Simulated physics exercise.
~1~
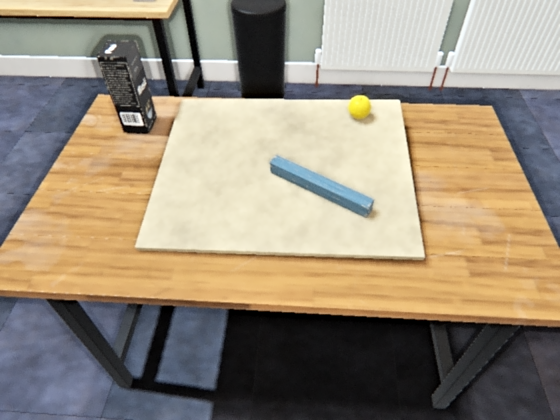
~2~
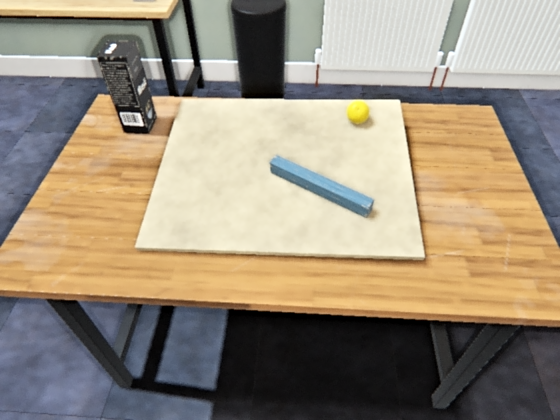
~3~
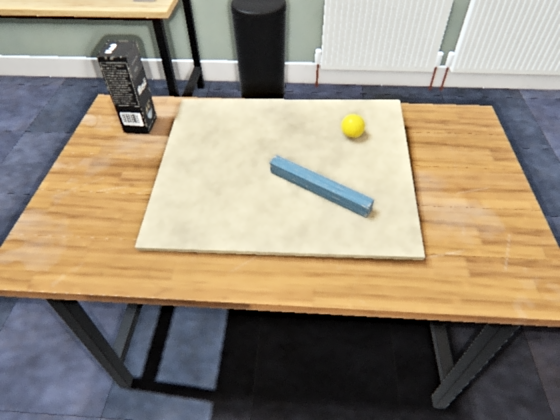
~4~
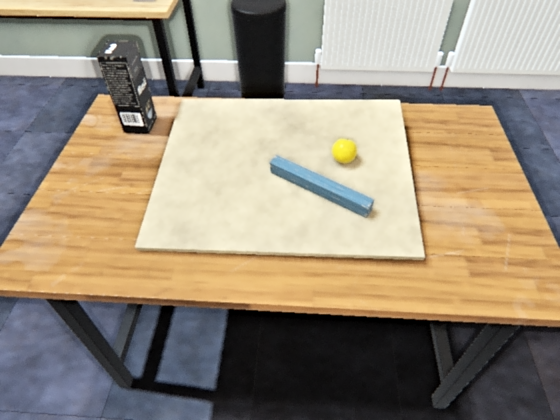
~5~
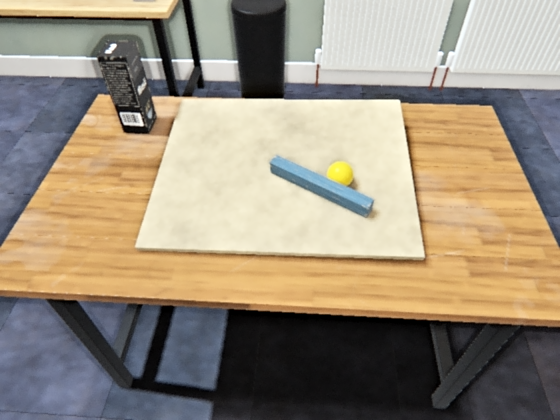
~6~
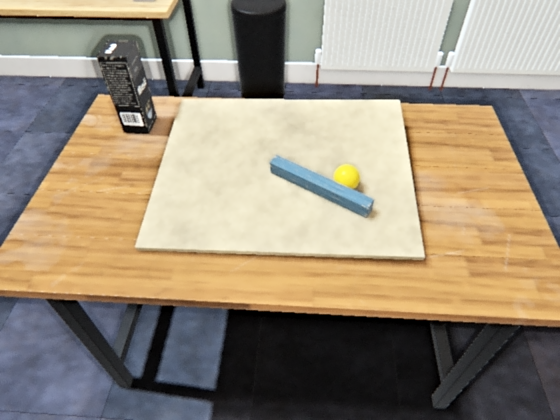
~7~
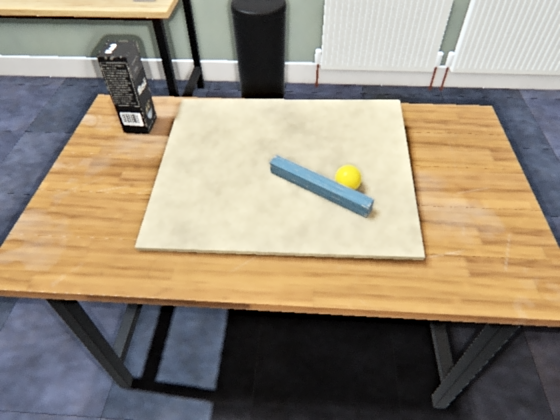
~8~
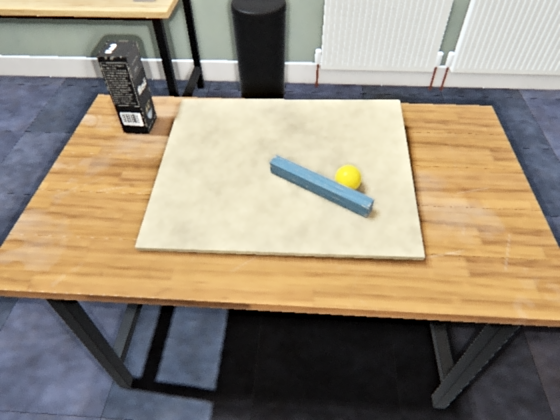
A yellow ball rolls down the pale board and stops against the blue bar.
